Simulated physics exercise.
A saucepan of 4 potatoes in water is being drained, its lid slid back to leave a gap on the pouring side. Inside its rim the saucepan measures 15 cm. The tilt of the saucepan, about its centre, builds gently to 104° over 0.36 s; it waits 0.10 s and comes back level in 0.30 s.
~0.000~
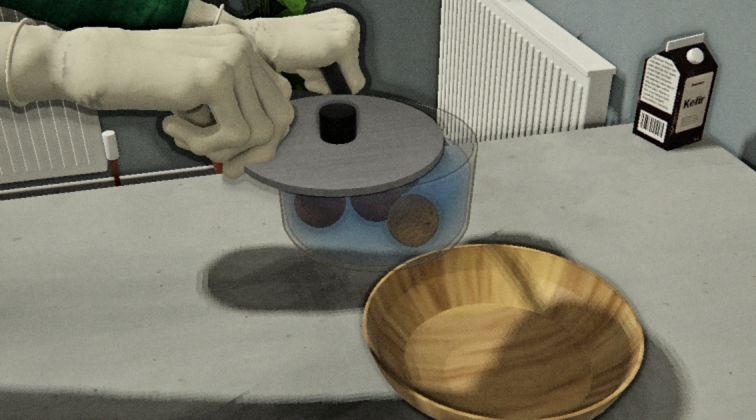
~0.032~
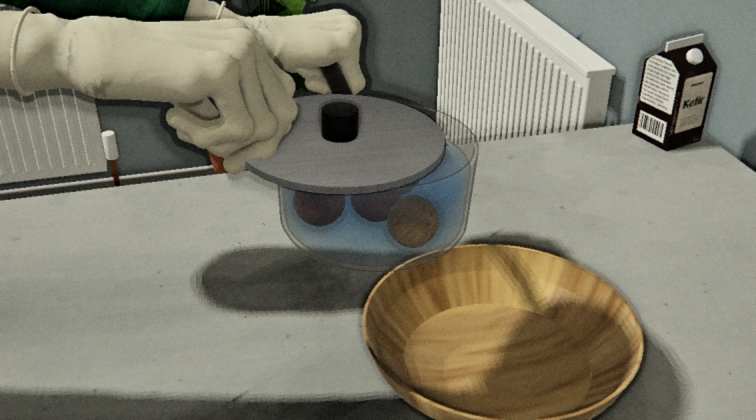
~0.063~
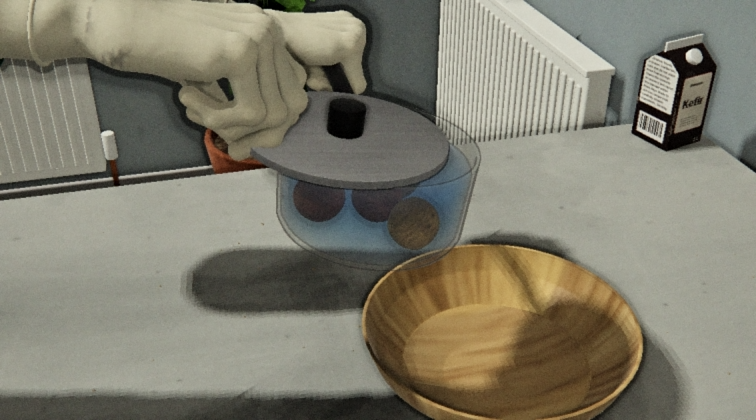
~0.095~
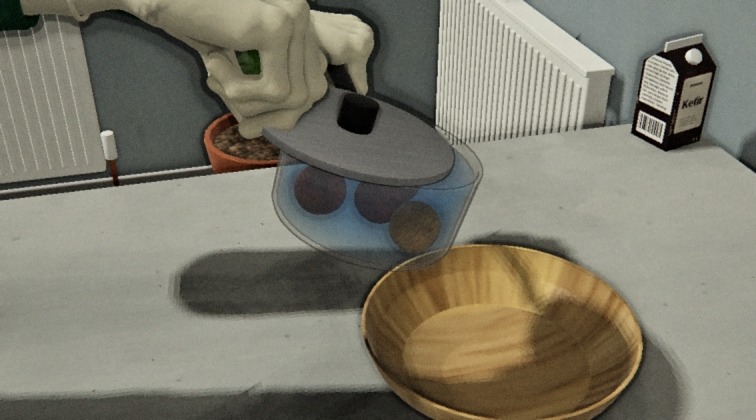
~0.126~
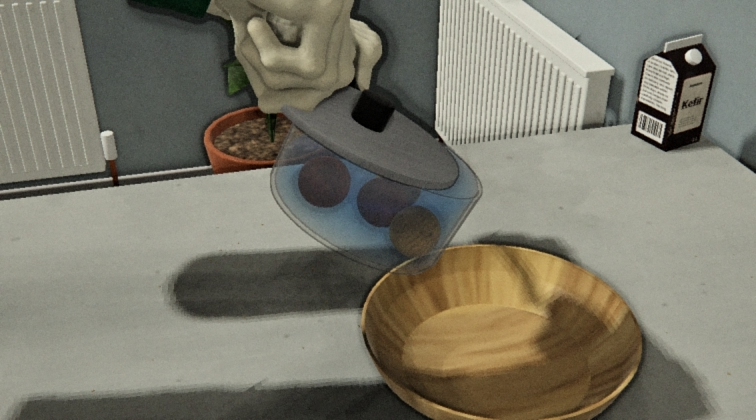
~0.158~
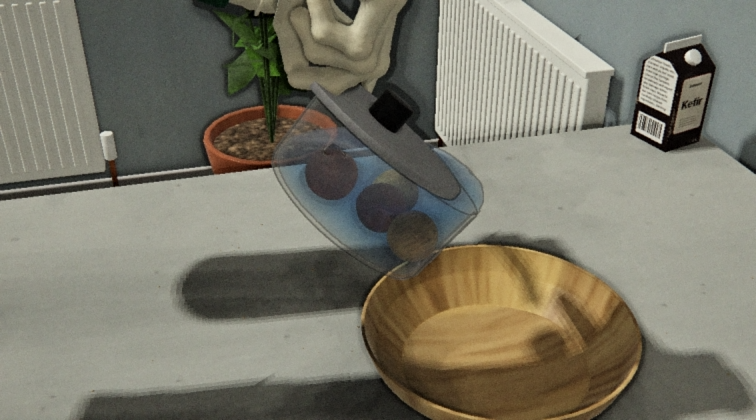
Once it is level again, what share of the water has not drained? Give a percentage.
About 17 per cent stays in the saucepan.
After 0.31 s the tilt is 99° and 53 per cent of the water is still in the saucepan.
After 0.42 s the tilt is 104° and 32 per cent of the water is still in the saucepan.
After 0.54 s the tilt is 86° and 20 per cent of the water is still in the saucepan.
After 0.67 s the tilt is 21° and 17 per cent of the water is still in the saucepan.
In the end 17 per cent of the water is still in the saucepan.
